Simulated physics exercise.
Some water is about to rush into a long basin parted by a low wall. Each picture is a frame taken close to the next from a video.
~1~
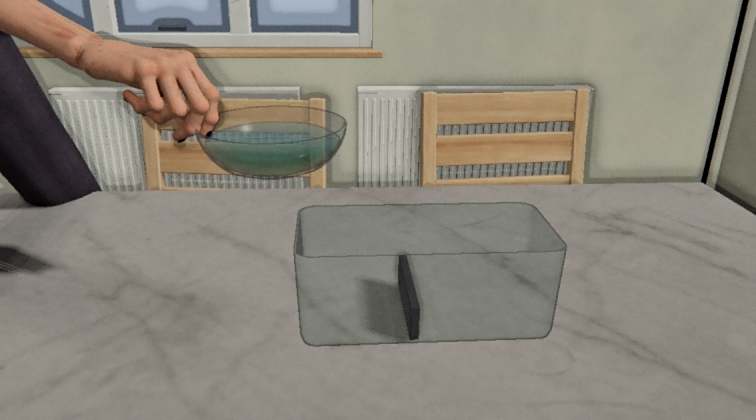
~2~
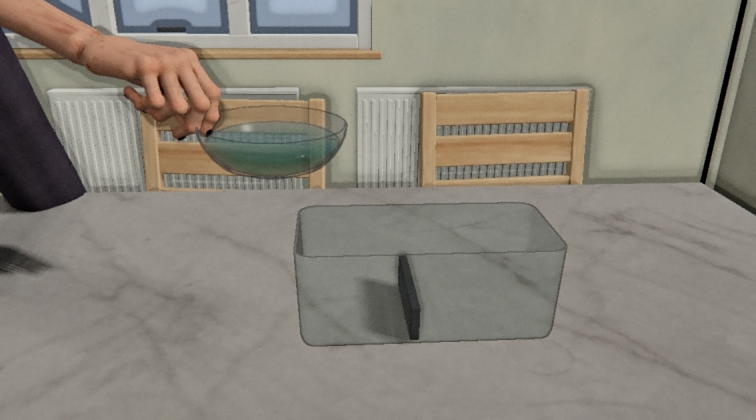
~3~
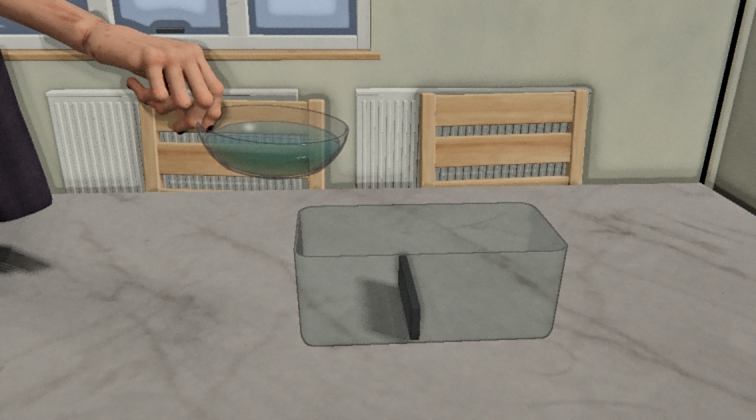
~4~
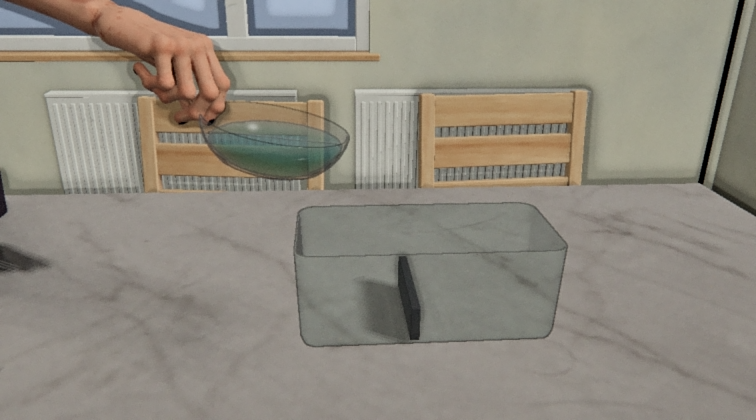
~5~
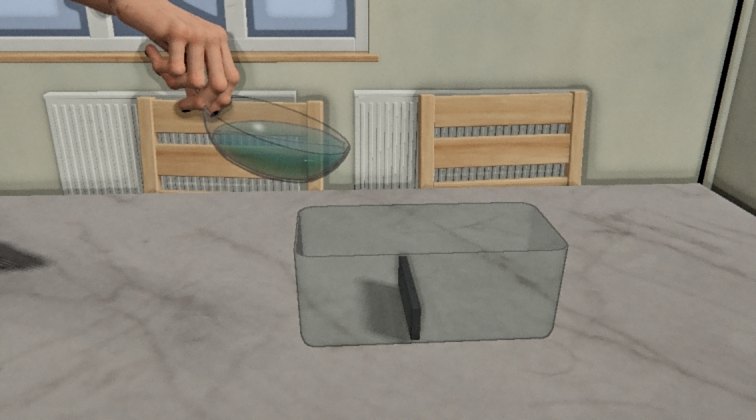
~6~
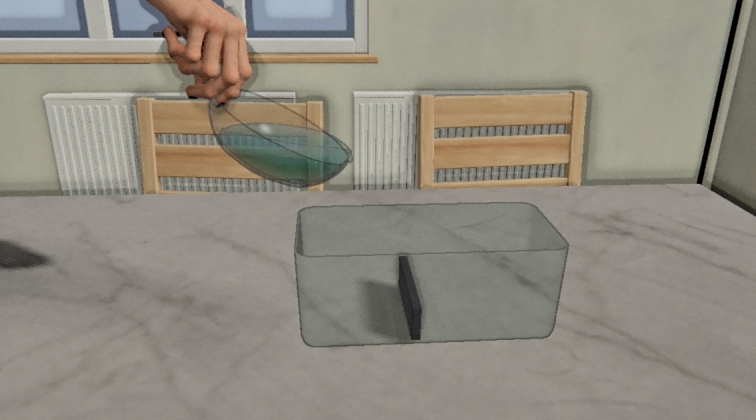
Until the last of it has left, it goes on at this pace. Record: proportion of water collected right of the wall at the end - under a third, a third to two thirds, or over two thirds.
The share right of the wall falls short of one third.
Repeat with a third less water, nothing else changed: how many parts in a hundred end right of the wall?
The share comes to some 5 parts in a hundred.
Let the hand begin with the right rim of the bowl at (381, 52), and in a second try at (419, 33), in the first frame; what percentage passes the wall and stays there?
Close to 75 % for the first start and close to 80 % for the second.
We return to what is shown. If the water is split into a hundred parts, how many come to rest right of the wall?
Around 5 %.
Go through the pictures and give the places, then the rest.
In the first frame, tilt 0°; pouring edge (346, 124); surface from (205, 137) to (340, 135); the long basin's rim runs from (297, 231) to (549, 226); the wall's top is at (409, 281).
In the second frame, tilt 1°; pouring edge (346, 126); surface from (206, 136) to (340, 136).
In the third frame, tilt 5°; pouring edge (348, 130); surface from (206, 133) to (341, 139).
In the fourth frame, tilt 11°; pouring edge (349, 138); surface from (208, 130) to (343, 142).
In the fifth frame, tilt 19°; pouring edge (349, 148); surface from (213, 129) to (346, 144).
In the sixth frame, tilt 29°; pouring edge (348, 159); surface from (220, 130) to (337, 146); 4 per cent is over the edge.
A moment on, the bowl is tipped on its side and 7 per cent is still to pour, 69 is left of the wall and 1 right of it.
Next, the bowl is tipped on its side and 0 per cent is still to pour, 91 is left of the wall and 4 right of it.
Then the bowl is tipped on its side and 0 per cent is still to pour, 90 is left of the wall and 7 right of it.
Later the bowl is tipped on its side and 0 per cent is still to pour, 90 is left of the wall and 7 right of it.
In the end 90 per cent lies left of the wall, 8 right of it and 3 outside.
